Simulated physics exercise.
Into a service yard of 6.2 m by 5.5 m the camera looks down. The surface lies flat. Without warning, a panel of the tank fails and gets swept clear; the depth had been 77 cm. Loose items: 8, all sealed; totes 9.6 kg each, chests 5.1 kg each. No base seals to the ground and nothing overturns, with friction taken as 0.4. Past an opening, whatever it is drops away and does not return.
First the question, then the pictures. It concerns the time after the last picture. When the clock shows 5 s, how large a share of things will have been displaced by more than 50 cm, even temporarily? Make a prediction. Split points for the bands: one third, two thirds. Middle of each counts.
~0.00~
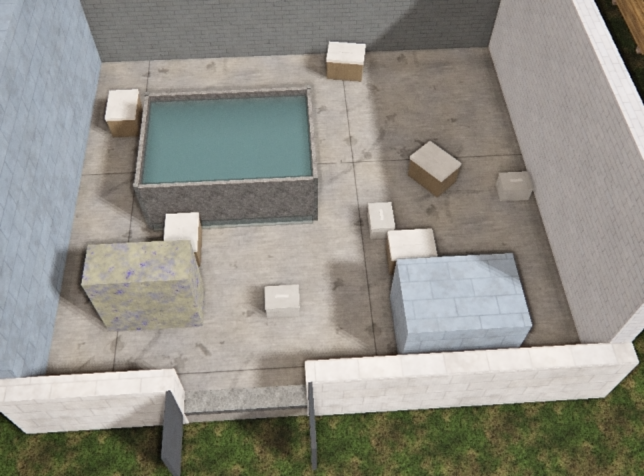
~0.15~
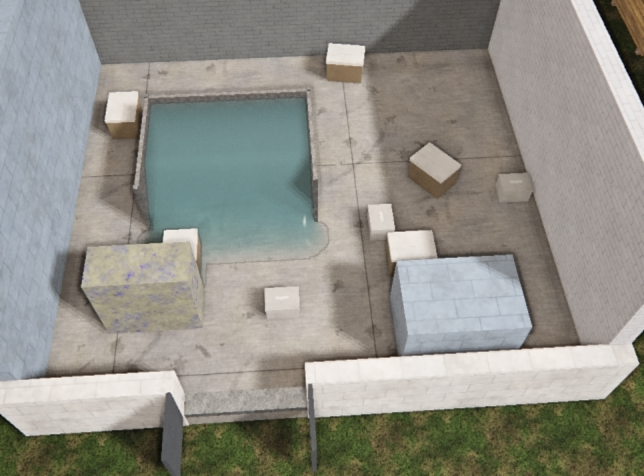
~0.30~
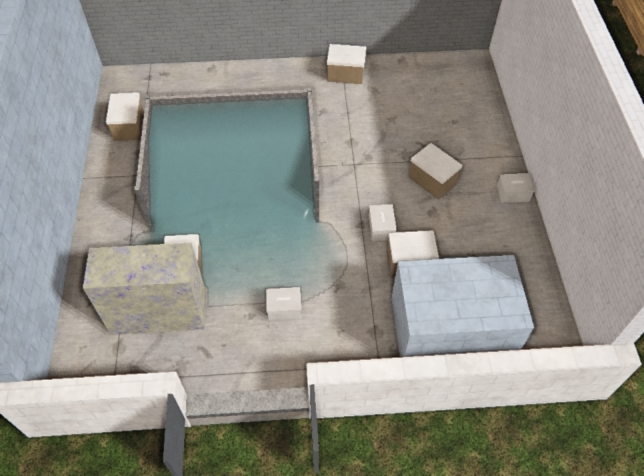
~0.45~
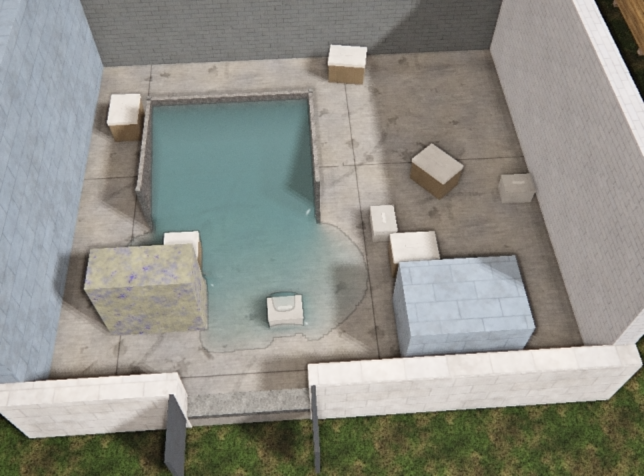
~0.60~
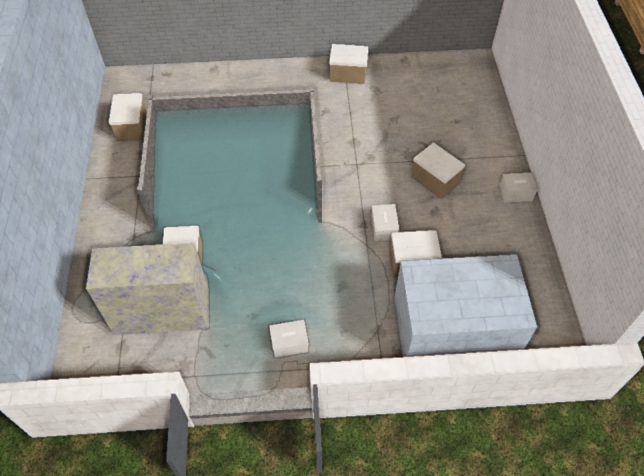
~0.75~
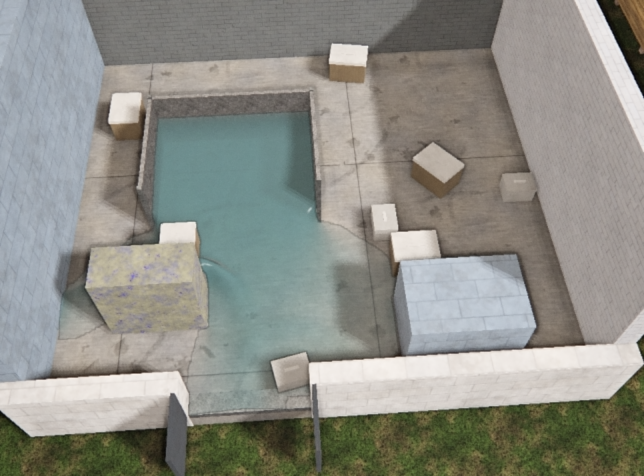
Well over half, in fact two thirds or beyond.
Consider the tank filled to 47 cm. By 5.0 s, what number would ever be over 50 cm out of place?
Result: 4.
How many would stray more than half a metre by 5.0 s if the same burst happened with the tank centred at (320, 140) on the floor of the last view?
In that case the number is 5.
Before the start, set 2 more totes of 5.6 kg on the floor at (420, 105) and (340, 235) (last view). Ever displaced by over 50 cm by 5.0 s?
Taking them in turn, the first is below the mark and the second above the mark.
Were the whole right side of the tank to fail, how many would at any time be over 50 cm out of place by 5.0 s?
5.
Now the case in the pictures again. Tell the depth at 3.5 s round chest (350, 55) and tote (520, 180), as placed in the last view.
Depth approx. 0 cm / 7 cm.
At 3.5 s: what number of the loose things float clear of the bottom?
By my count, 3.
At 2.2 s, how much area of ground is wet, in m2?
Wet: Near 16 m2.
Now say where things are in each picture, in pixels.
A tote at (282, 297) rests on the ground; a chest at (181, 231) rests on the ground; 3.1 m2 under water; 0 of 8 have shifted, in the first frame.
A tote at (282, 298), on the bottom; a chest at (179, 248) rests on the ground, 24 cm from its start; 4.4 m2 under water; 1 of 8 have shifted, in the second frame.
A tote at (284, 299) rests on the ground; a chest at (180, 254) rests on the ground, 33 cm from its start; 5.9 m2 under water; 1 of 8 have shifted, in the third frame.
A tote at (285, 308), on the bottom, 11 cm from its start; a chest at (180, 251), afloat, 33 cm from its start; water covers 7.2 m2; 2 of 8 have shifted, in the fourth frame.
A tote at (289, 334), on the bottom, 46 cm from its start; a chest at (180, 246), afloat, 33 cm from its start; water covers 8.6 m2; 2 of 8 have shifted, in the fifth frame.
A tote at (292, 369), on the bottom, 88 cm from its start; a chest at (177, 242) floats, 33 cm from its start; 9.8 m2 under water; 2 of 8 have shifted, in the sixth frame.
After 1.1 s 1 of 8 are over 50 cm from their spots; 1 afloat.
After 2.2 s 2 of 8 are over 50 cm from their spots; 1 afloat.
After 3.5 s 6 of 8 are over 50 cm from their spots; 3 afloat.
After 5.0 s 7 of 8 are over 50 cm from their spots, and 7 have been at some point; 3 afloat.
